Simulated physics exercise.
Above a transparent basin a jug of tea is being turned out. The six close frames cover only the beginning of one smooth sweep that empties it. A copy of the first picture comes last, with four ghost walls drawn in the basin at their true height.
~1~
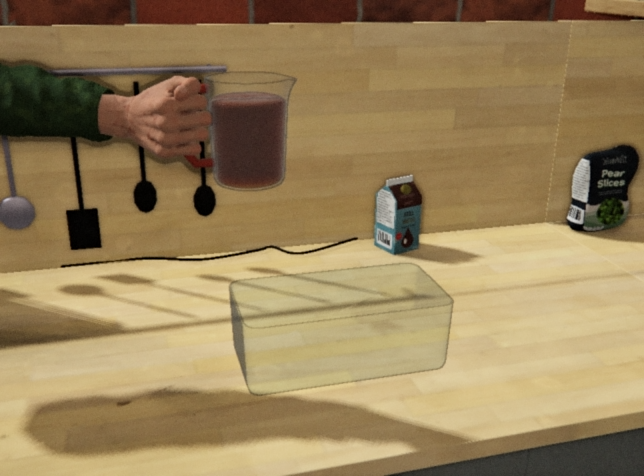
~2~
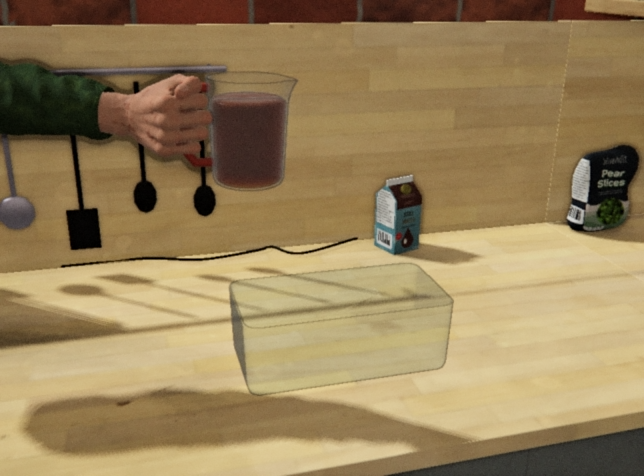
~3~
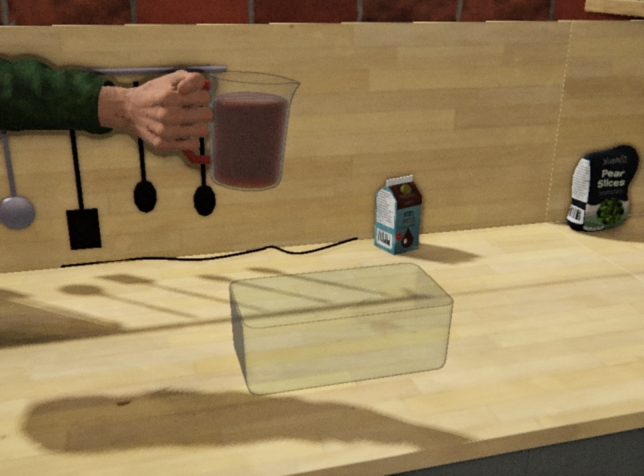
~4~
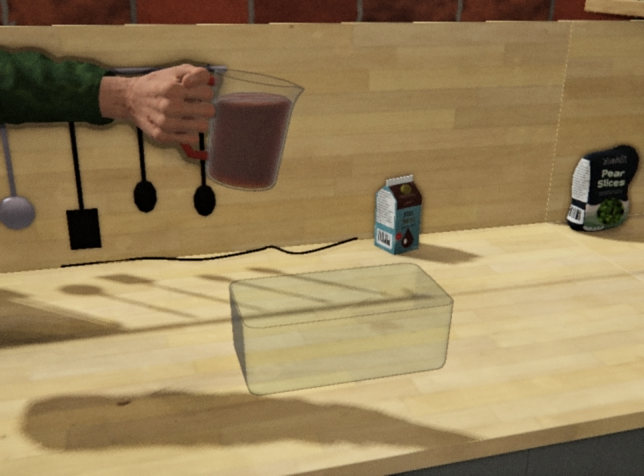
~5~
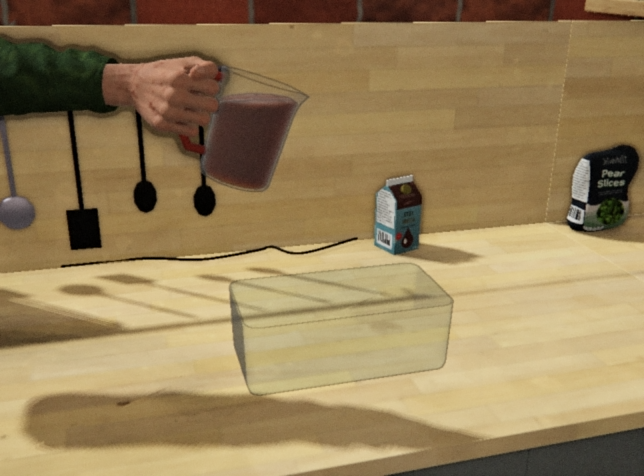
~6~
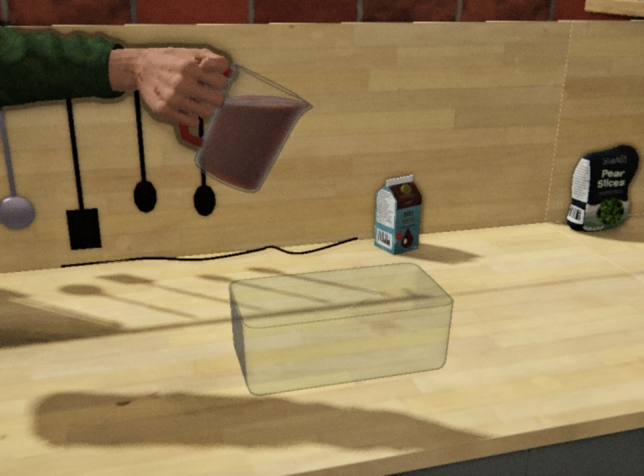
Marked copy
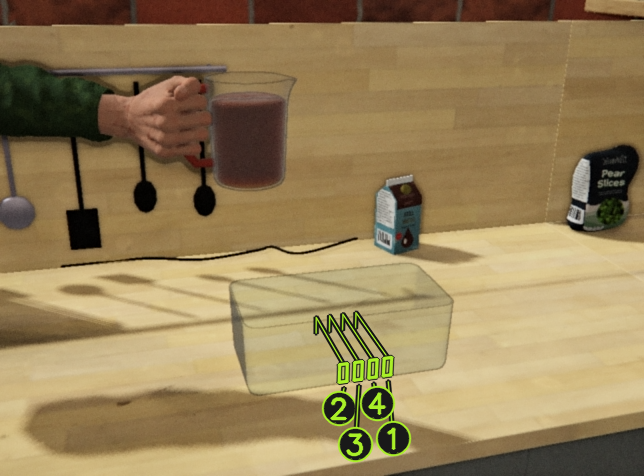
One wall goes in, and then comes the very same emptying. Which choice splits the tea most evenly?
1 works best here.
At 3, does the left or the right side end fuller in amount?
More ends on the right.
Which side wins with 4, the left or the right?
The right one.
On the marked copy, 1 at (388, 381); 2 at (344, 387); 3 at (359, 385); 4 at (373, 383).
For place 1, about 48 % ends left of the wall and 49 % right of it; 3 % is lost outside.
For place 2, about 11 % ends left of the wall and 86 % right of it; 3 % is lost outside.
For place 3, about 14 % ends left of the wall and 81 % right of it; 5 % is lost outside.
For place 4, about 27 % ends left of the wall and 70 % right of it; 3 % is lost outside.
